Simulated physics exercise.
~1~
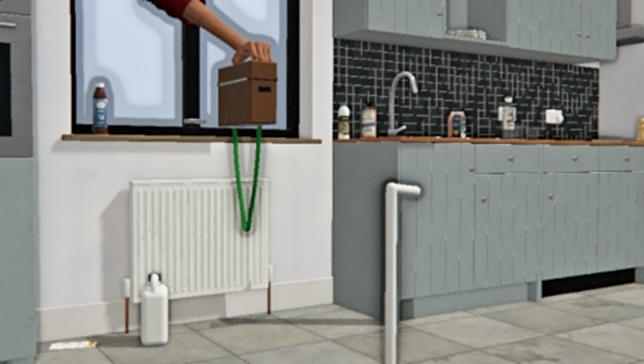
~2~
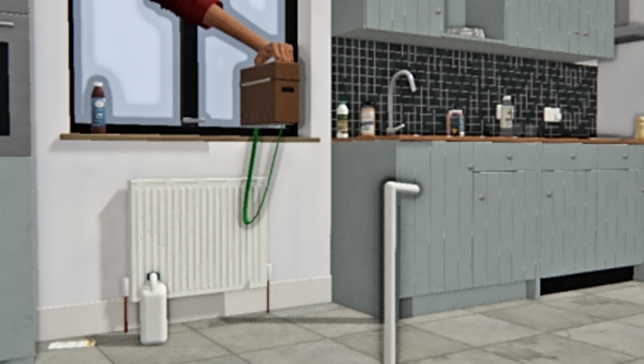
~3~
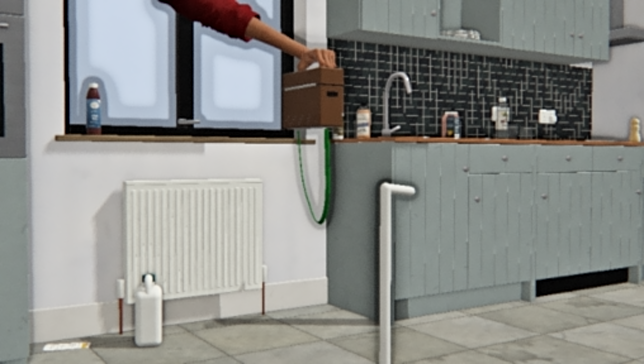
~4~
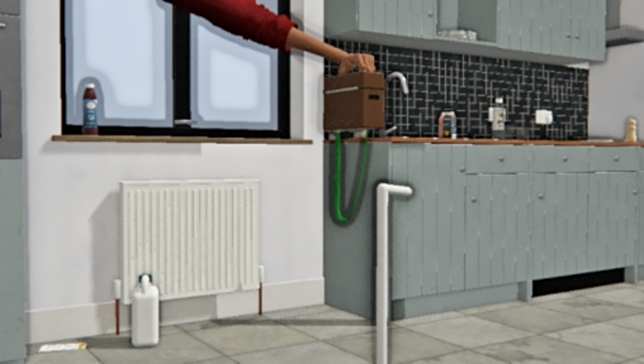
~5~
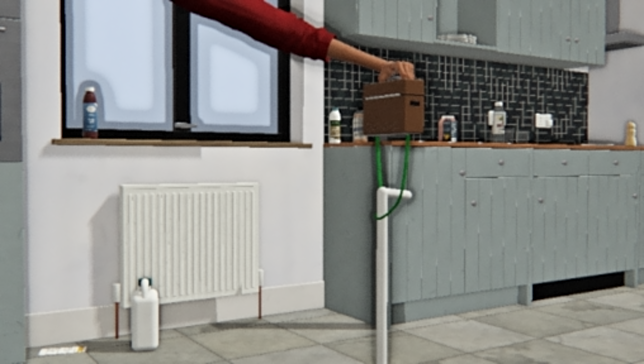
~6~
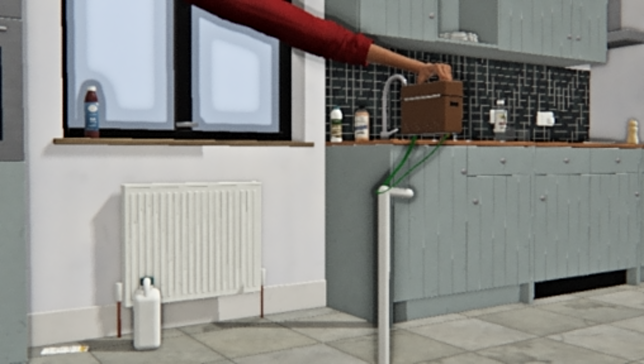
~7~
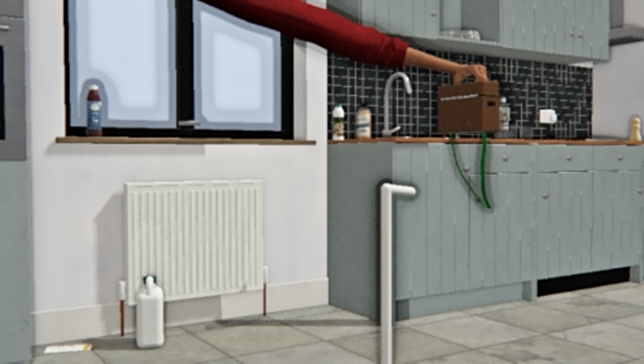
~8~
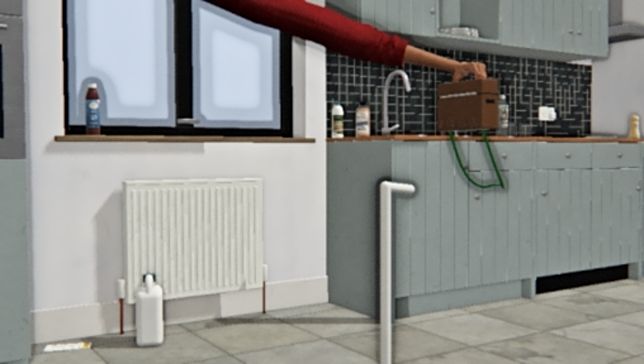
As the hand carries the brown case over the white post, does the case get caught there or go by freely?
The brown case goes by freely. It ends up to the right of the post, still in the hand, with the green loop hanging clear.
